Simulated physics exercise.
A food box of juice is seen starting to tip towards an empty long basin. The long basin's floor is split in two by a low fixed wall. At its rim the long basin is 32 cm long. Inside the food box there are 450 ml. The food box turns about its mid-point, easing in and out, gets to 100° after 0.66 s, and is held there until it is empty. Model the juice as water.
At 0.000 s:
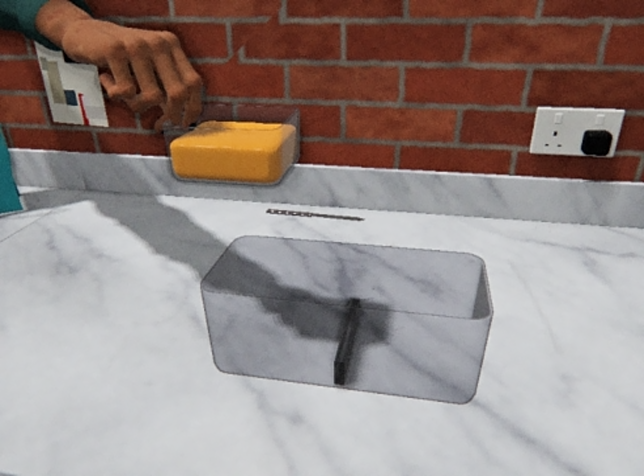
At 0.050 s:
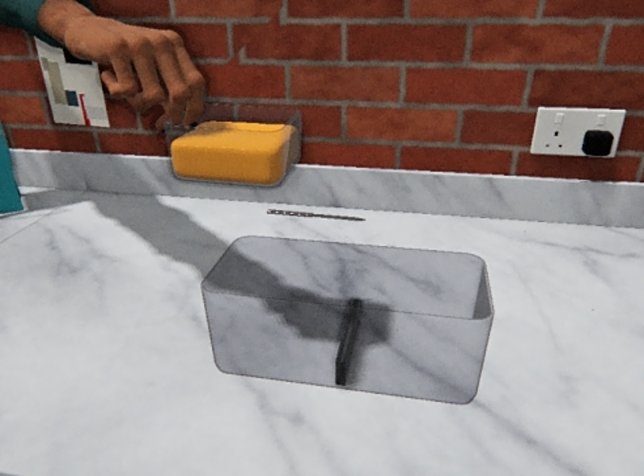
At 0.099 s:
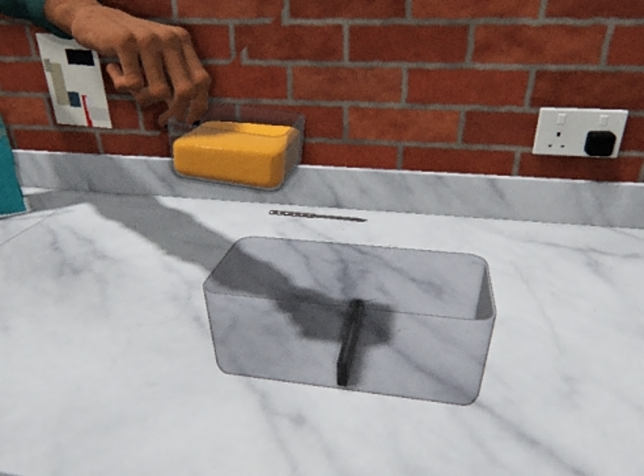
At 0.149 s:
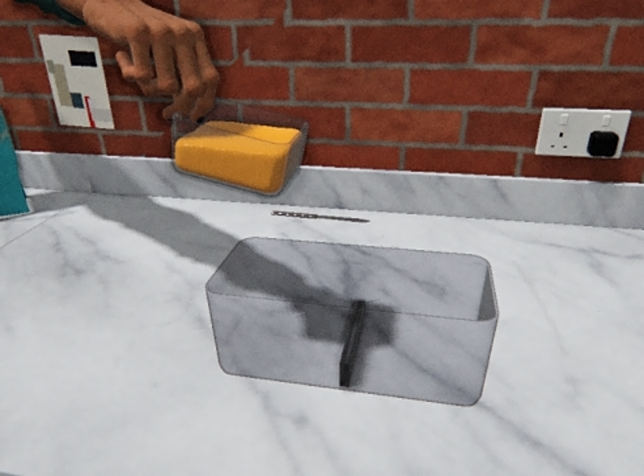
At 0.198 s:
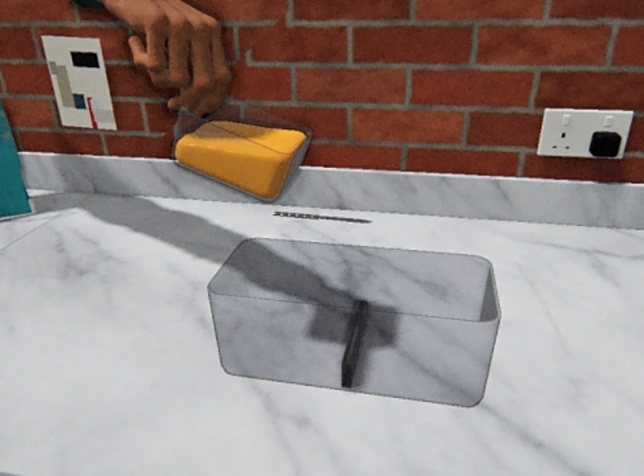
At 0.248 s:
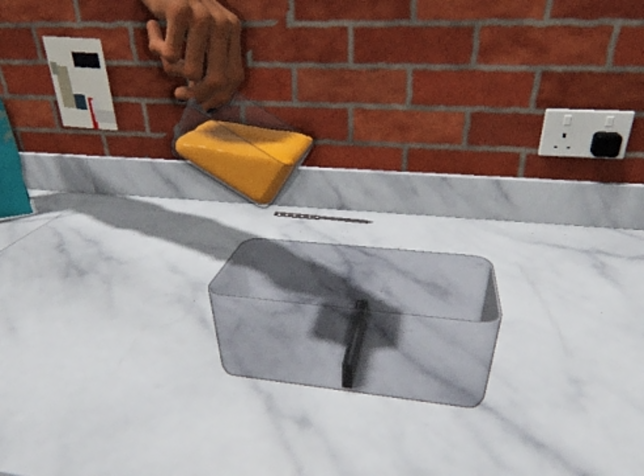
A clear food box of orange juice sits nearly level beneath a hand, above a marble counter by a brick wall. It tilts slowly, then more steeply, its right side dipping towards an empty see-through basin with a dark divider, while the hand above shifts to the right.
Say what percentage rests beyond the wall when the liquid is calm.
Roughly 47 per cent rests beyond the wall.
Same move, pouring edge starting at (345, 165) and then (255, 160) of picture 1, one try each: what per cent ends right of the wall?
Respectively 75 and 10 %.
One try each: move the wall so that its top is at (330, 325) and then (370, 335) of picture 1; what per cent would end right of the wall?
Try 1: 65 %; try 2: 10 %.
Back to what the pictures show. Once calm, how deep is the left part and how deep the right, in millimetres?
Final levels - left approx 12 mm, right approx 10 mm.
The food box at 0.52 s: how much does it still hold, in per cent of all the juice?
22 %.
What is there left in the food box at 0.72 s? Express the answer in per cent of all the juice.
Close to 7 percent of the total.
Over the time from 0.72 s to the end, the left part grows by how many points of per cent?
About 12 percent.
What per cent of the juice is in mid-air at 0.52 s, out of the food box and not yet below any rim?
Estimate: About 50 % of all of it.
By 0.52 s the tilt is 90° and 22 per cent is still to pour, 12 is left of the wall and 16 right of it.
By 0.72 s the tilt is 100° and 7 per cent is still to pour, 40 is left of the wall and 47 right of it.
By 0.93 s the tilt is 100° and 1 per cent is still to pour, 50 is left of the wall and 46 right of it.
By 1.16 s the tilt is 100° and 0 per cent is still to pour, 52 is left of the wall and 47 right of it.
At rest 52 per cent lies left of the wall, 47 right of it and 1 outside.
